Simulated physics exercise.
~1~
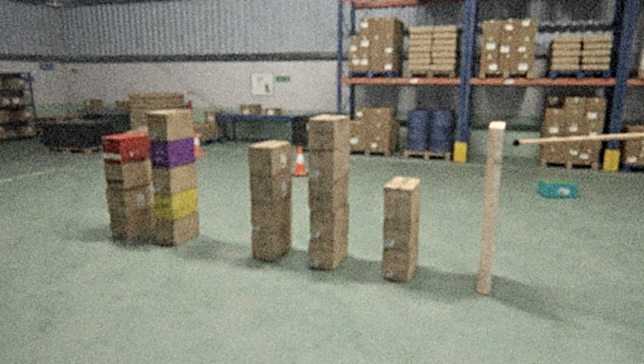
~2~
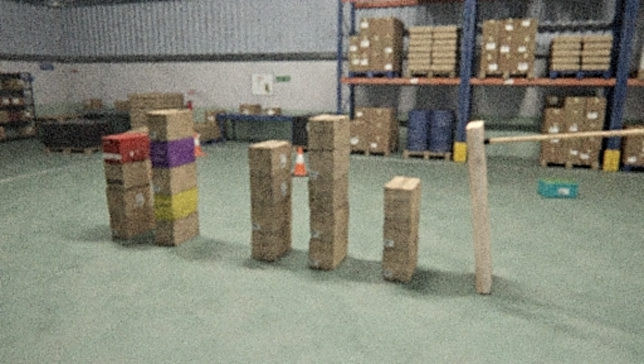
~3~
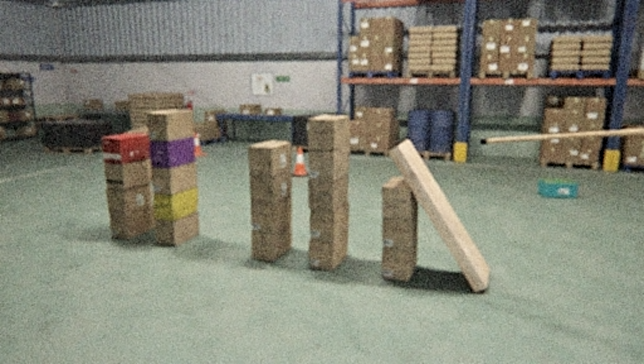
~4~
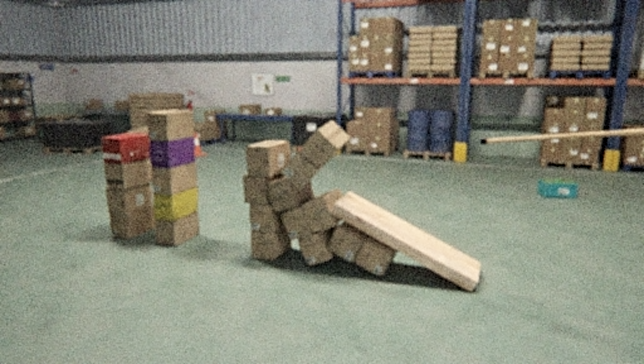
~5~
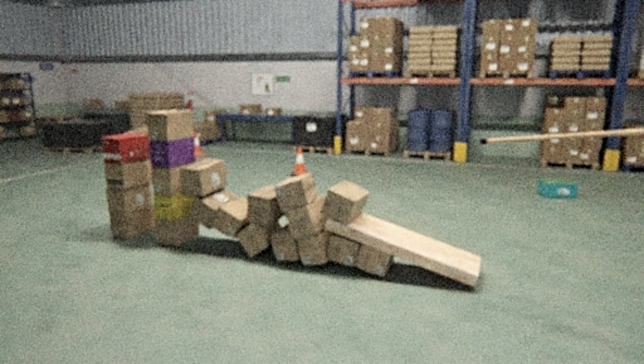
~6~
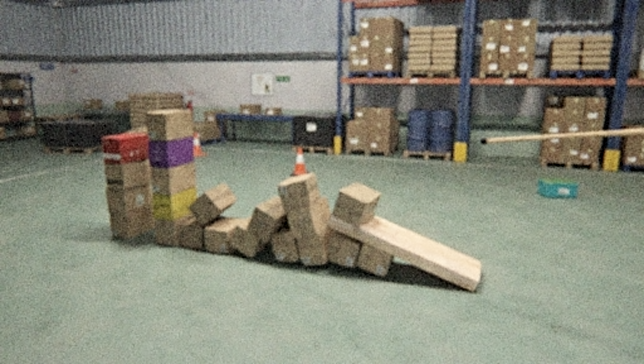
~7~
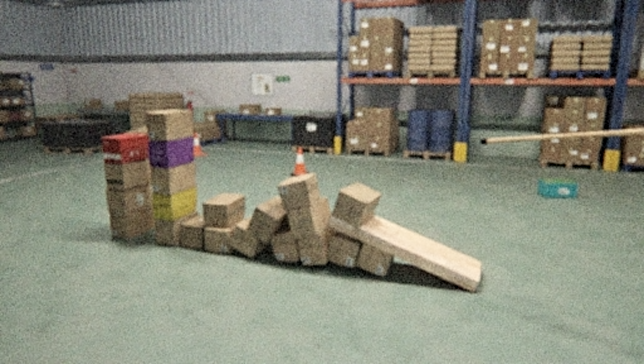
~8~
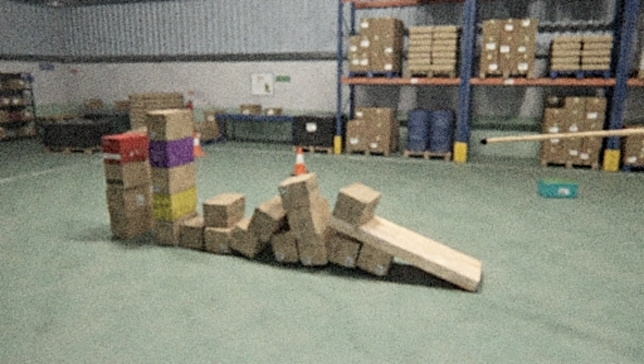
A tall pale board stands at the right end of a file of taped brown carton columns on a green warehouse floor, seen from a fixed view with loaded racks behind. A thin pole reaching in from the right pushes the board's top leftward, and the board tips onto the nearest, shortest column. That column gives way and knocks into the tall one beyond, which topples into the next. Cartons tumble left into a low heap, reaching the foot of the column with purple and yellow cartons. It stays upright beside the red-topped column, while the board rests slanted on the heap.
